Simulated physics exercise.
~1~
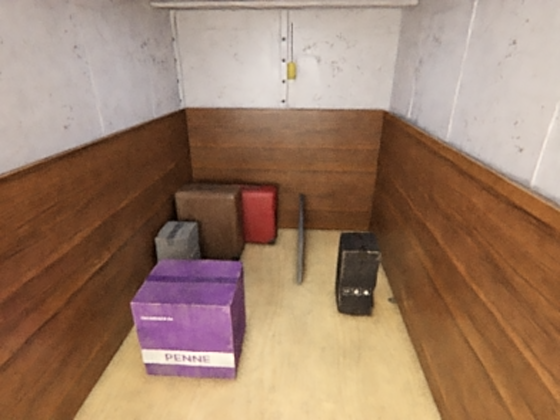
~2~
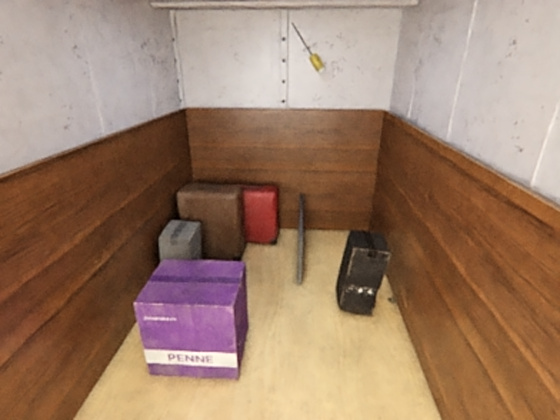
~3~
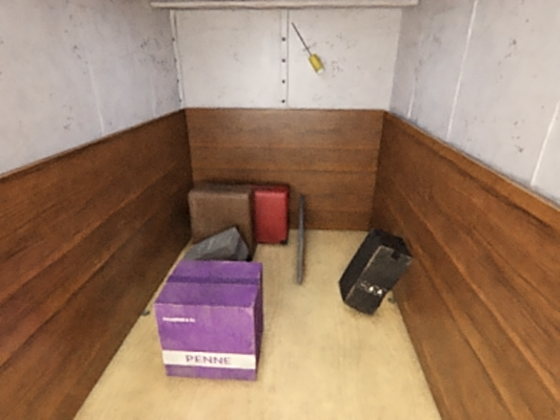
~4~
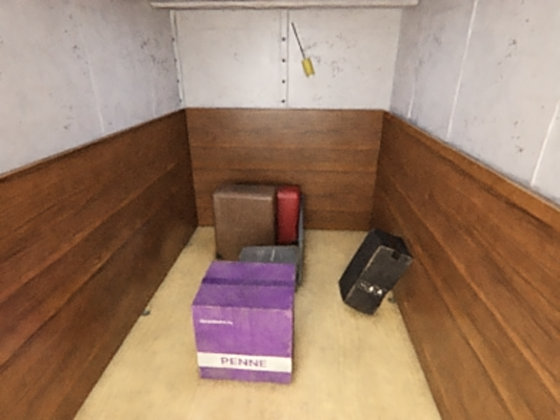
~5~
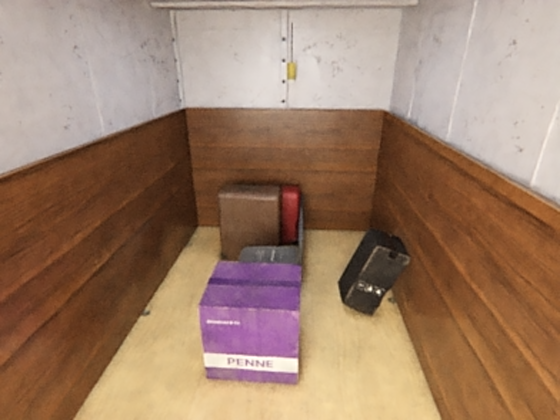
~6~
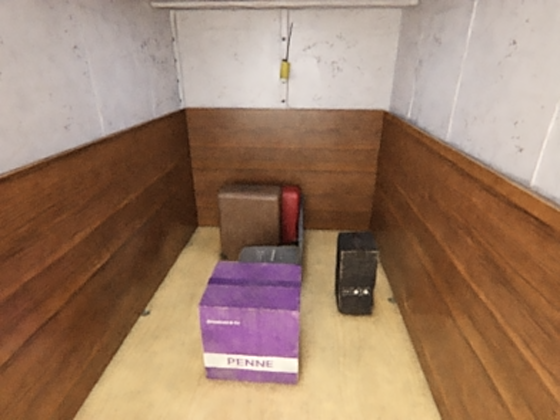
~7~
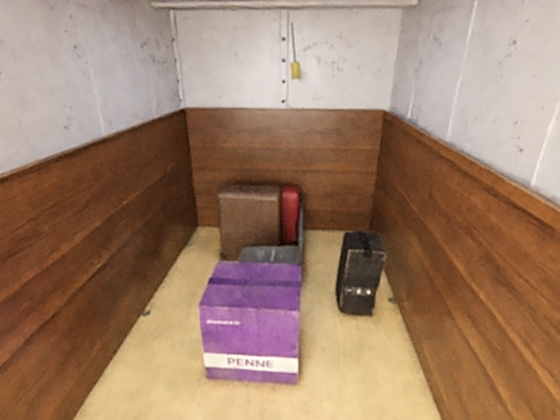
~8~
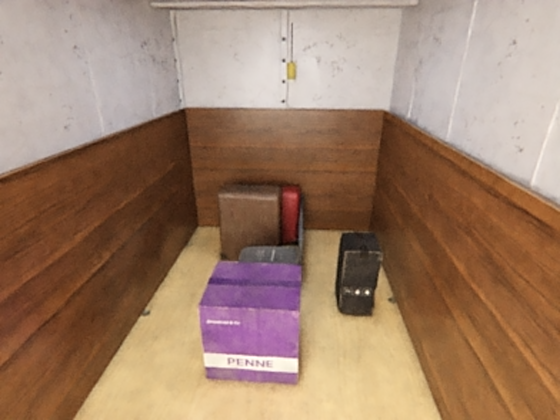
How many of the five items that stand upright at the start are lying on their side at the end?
One of them, the grey box, is lying on its side at the end.
